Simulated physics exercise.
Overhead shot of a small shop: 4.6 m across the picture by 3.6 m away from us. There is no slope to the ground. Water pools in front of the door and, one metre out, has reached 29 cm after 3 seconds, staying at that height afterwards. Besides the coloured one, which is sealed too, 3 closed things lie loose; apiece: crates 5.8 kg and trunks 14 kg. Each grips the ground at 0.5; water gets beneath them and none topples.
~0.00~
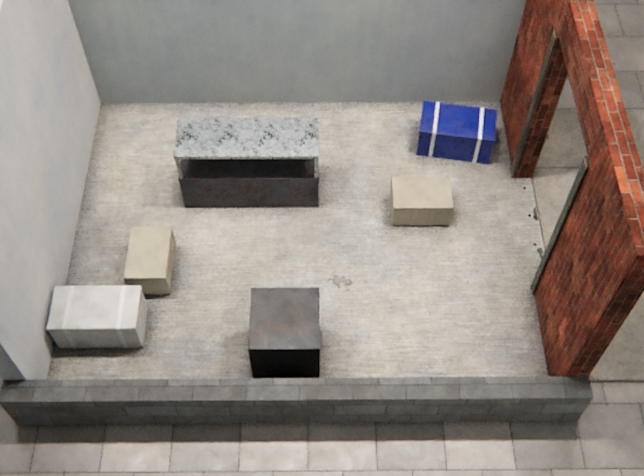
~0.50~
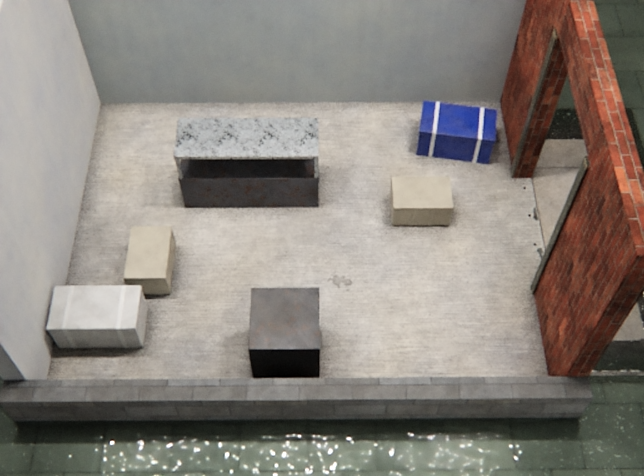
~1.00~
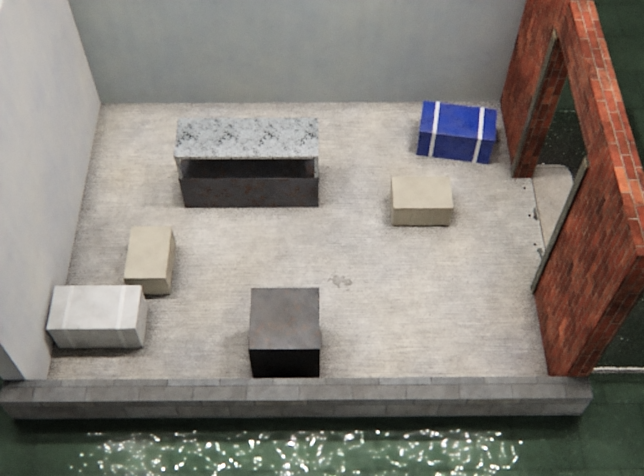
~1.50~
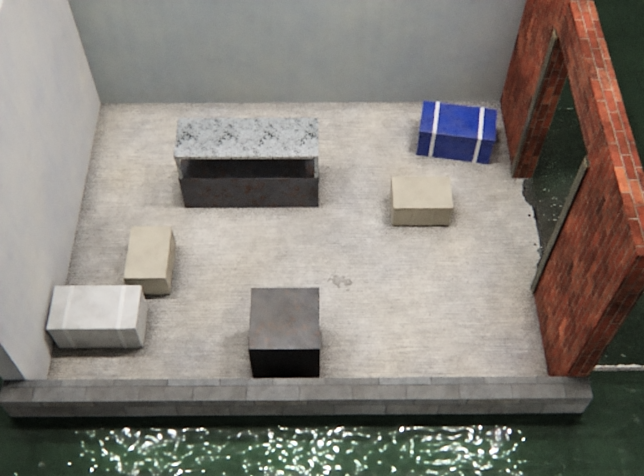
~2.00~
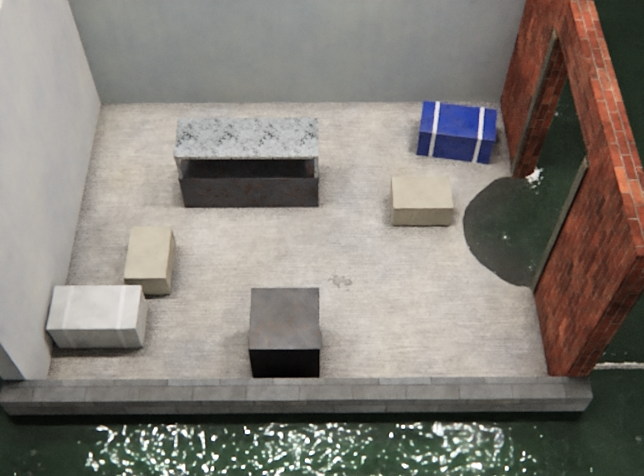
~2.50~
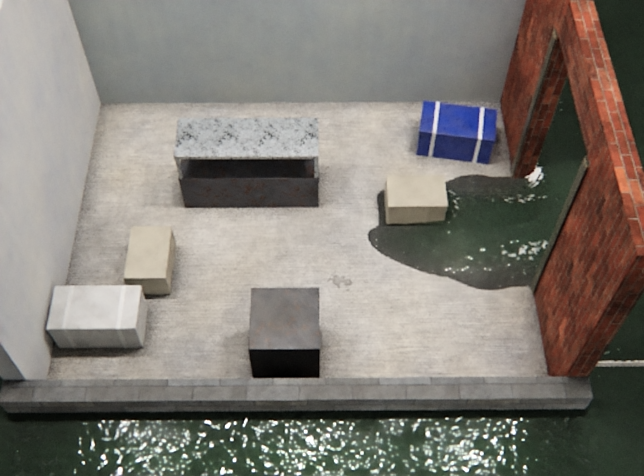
Dark green water rises outside, then spreads through the doorway and shifts a beige crate.
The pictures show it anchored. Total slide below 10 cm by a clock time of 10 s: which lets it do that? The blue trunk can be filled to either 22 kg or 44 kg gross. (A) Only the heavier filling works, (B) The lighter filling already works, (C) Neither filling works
A, only the heavier filling works.
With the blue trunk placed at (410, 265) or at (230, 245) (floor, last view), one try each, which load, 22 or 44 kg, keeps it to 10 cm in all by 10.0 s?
Try by try, no option works; no option works.
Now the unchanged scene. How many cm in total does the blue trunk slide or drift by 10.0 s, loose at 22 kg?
Roughly 40 cm.
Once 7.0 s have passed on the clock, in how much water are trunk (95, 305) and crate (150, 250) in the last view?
Some 14 cm at the first, some 12 cm at the second.
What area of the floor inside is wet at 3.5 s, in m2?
Somewhere around 6.5 m2, roughly.
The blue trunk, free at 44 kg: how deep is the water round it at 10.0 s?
Depth: Approx. 9 cm.
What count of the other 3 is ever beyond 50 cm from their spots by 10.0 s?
Total: 3.
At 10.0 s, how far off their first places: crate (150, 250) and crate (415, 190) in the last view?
Respectively 100 and 300 cm.
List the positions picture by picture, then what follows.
The first picture shows the blue trunk at (459, 120) rests on the ground; water covers 0.0 m2; 0 of 4 have shifted.
The second picture shows the blue trunk at (459, 120) rests on the ground; 0.0 m2 under water; 0 of 4 have shifted.
The third picture shows the blue trunk at (459, 120), on the bottom; water covers 0.0 m2; 0 of 4 have shifted.
The fourth picture shows the blue trunk at (459, 120), on the bottom; 0.0 m2 under water; 0 of 4 have shifted.
The fifth picture shows the blue trunk at (459, 120), on the bottom; water covers 0.6 m2; 0 of 4 have shifted.
The sixth picture shows the blue trunk at (459, 120) rests on the ground; 1.5 m2 under water; 1 of 4 have shifted.
After 3.5 s the blue trunk would be 0 cm from its start with 22 kg and 0 cm from its start with 44 kg; 2 cm of water round it then.
After 4.5 s the blue trunk would be 0 cm from its start with 22 kg and 0 cm from its start with 44 kg; 3 cm of water round it then.
After 7.0 s the blue trunk would be 1 cm from its start with 22 kg and 0 cm from its start with 44 kg; 5 cm of water round it then.
After 10.0 s the blue trunk would be 7 cm from its start with 22 kg and 0 cm from its start with 44 kg; 9 cm of water round it then.
